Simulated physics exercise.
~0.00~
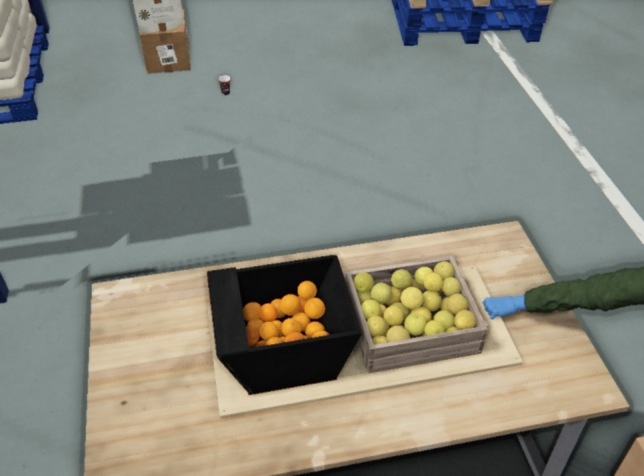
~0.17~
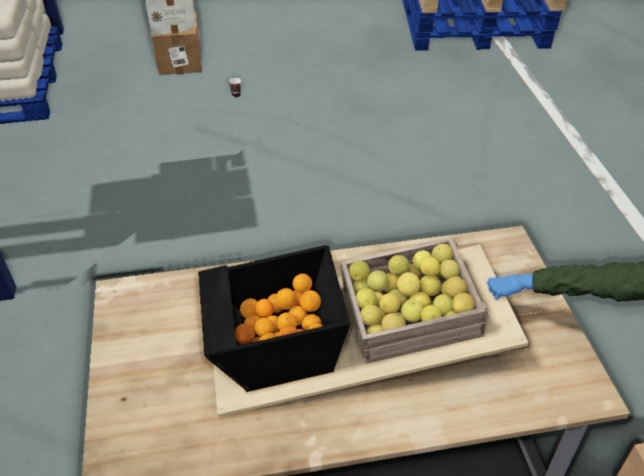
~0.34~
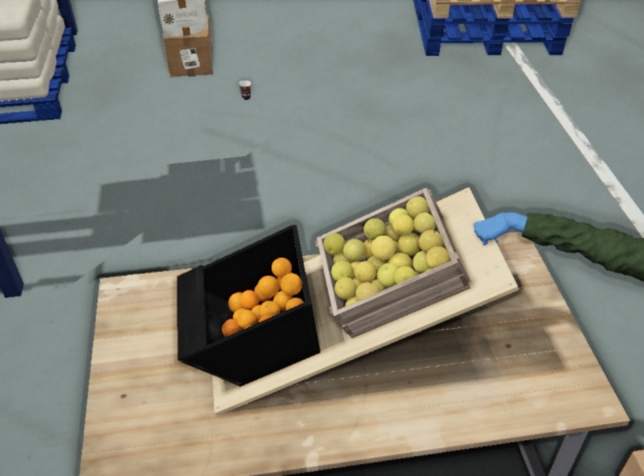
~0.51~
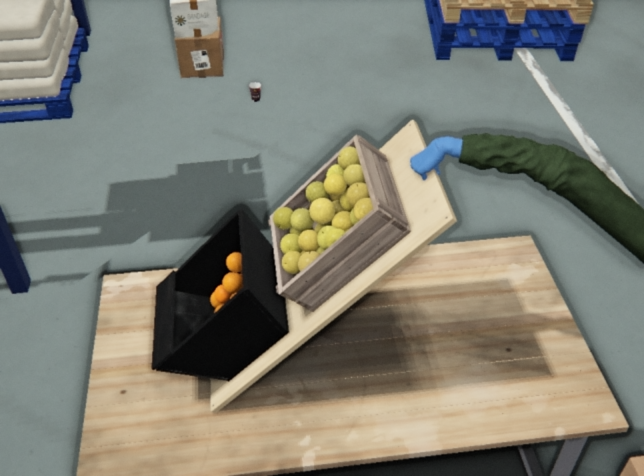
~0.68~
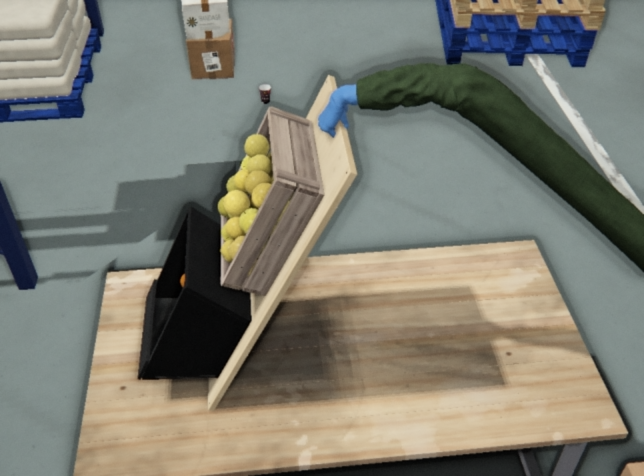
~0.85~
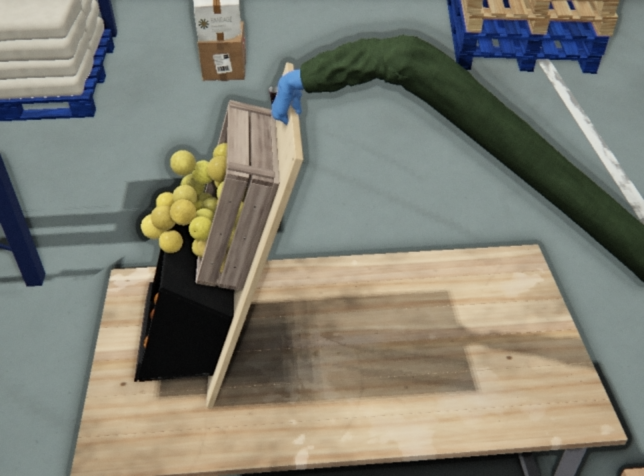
A blue-gloved hand on a green-sleeved arm grips the right end of a pale board on a wooden table, seen from above in a warehouse-like space. On the board sit a black container of oranges at left and a wooden crate of yellow-green apples at right. The hand swings the board up steeply leftward, the oranges shift left, and apples tumble from the crate as the view drifts slightly.
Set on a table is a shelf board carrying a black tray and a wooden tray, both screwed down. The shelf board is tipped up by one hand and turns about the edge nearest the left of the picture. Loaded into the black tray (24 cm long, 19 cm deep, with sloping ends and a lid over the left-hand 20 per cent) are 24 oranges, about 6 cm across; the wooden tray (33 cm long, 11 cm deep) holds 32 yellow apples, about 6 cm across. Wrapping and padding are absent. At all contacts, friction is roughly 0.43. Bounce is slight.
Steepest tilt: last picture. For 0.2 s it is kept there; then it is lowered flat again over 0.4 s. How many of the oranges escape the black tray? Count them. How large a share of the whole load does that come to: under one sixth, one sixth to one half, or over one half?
Over five sixths remain.
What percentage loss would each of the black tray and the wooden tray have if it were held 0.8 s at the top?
Black tray: 0%, wooden tray: 70%.
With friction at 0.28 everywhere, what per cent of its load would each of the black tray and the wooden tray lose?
In that case the black tray sheds 0 per cent, while the wooden tray sheds 70 per cent.
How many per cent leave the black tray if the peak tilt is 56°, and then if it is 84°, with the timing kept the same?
It'd be 0 per cent the first time and 0 per cent the second time.
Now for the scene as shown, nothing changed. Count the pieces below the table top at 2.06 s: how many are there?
The total is close to 16.
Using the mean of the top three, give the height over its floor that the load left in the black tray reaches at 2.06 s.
It stands close to 12 cm high.
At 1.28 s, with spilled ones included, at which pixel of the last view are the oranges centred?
In the last view, the centre sits near (226, 315).
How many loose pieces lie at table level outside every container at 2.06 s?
Around 4 of them.
After 1.04 s, tilt 72°; 0 of 24 out of the black tray and 13 of 32 out of the wooden tray.
After 1.28 s, tilt 28°; 0 of 24 out of the black tray and 20 of 32 out of the wooden tray.
After 1.62 s, tilt 0°; 0 of 24 out of the black tray and 22 of 32 out of the wooden tray.
When it is over (at 2.06 s), 0 of 24 out of the black tray and 22 of 32 out of the wooden tray. Asked share, 0 of 24, 0 per cent.
